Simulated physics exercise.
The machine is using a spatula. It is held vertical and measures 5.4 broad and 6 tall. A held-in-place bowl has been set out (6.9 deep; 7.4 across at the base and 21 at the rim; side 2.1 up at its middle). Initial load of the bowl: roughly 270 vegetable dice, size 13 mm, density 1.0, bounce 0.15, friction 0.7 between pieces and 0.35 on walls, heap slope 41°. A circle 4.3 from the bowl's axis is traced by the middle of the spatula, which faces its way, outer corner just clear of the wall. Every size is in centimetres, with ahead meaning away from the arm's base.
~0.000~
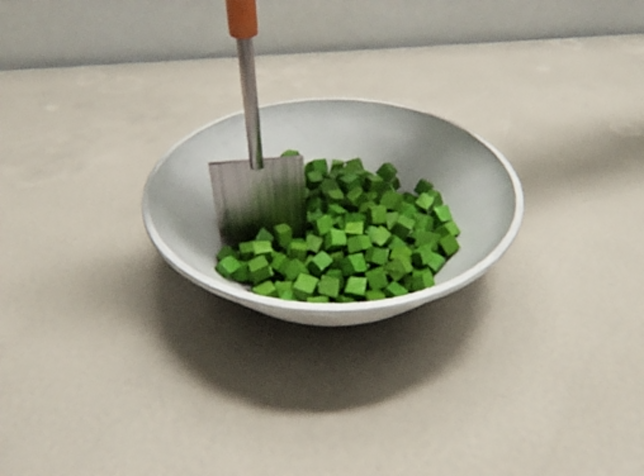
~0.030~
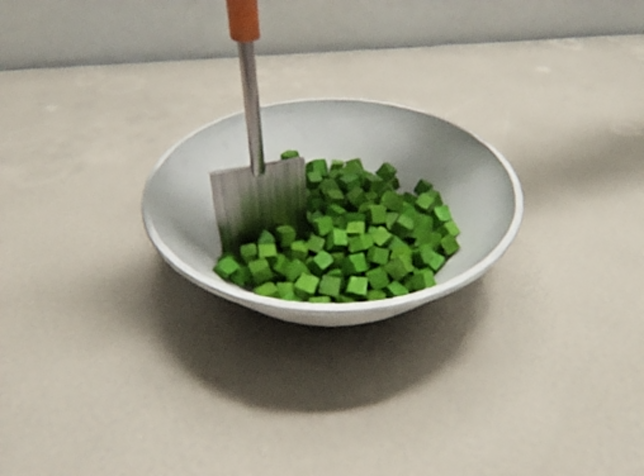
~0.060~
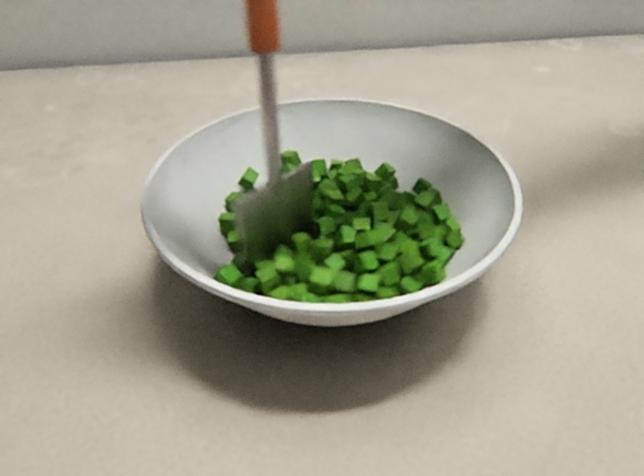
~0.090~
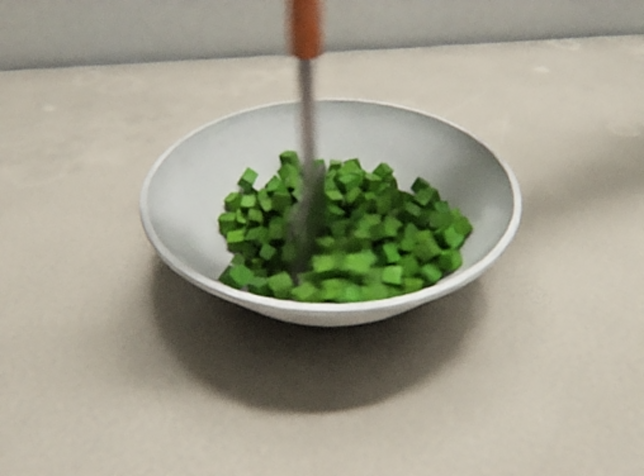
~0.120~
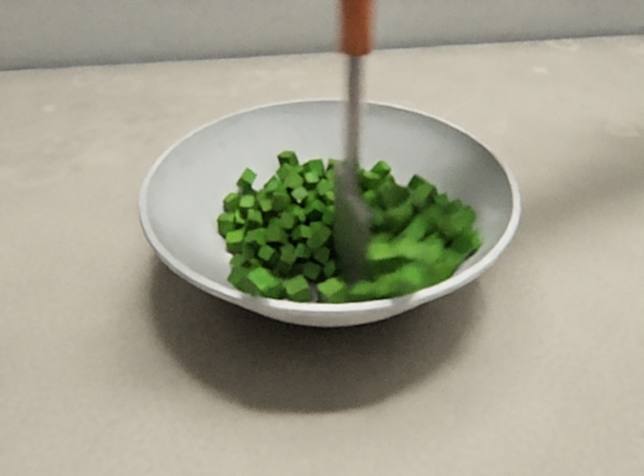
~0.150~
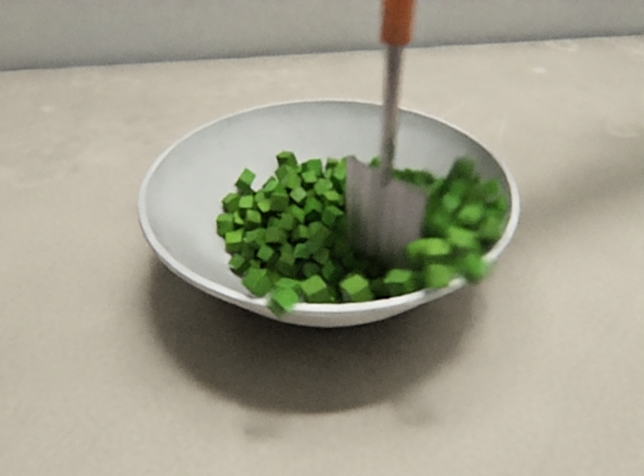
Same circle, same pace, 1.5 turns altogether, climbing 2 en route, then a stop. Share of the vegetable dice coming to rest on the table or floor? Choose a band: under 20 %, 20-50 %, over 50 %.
Band: 20-50 %.
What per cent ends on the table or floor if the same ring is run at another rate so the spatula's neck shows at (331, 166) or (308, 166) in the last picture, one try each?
About 15 % for one try and about 5 % for the other, in order.
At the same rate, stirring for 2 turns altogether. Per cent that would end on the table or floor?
I'd expect some 35 per cent.
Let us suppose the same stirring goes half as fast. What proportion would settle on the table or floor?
It would come to around 10 percent.
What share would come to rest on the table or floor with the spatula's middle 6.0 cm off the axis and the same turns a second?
Then about 0 %.
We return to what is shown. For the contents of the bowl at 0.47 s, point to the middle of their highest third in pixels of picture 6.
About (257, 276).
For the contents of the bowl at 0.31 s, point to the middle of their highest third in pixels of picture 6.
I'd put it at around (263, 130).
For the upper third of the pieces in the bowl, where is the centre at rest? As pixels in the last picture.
Somewhere close to (288, 271).
After 0.31 s, 284° round, highest piece 12 above the table; 219 in the bowl, 12 on the table or floor, 36 in flight or on the tool.
After 0.47 s, 82° round, highest piece 10 above the table; 172 in the bowl, 65 on the table or floor, 30 in flight or on the tool.
After 0.76 s, 180° round, highest piece 7 above the table; 171 in the bowl, 96 on the table or floor.
After 1.46 s, 180° round, highest piece 7 above the table; 171 in the bowl, 96 on the table or floor.
At rest, 171 in the bowl, 96 on the table or floor. That is 36 % on the table or floor.
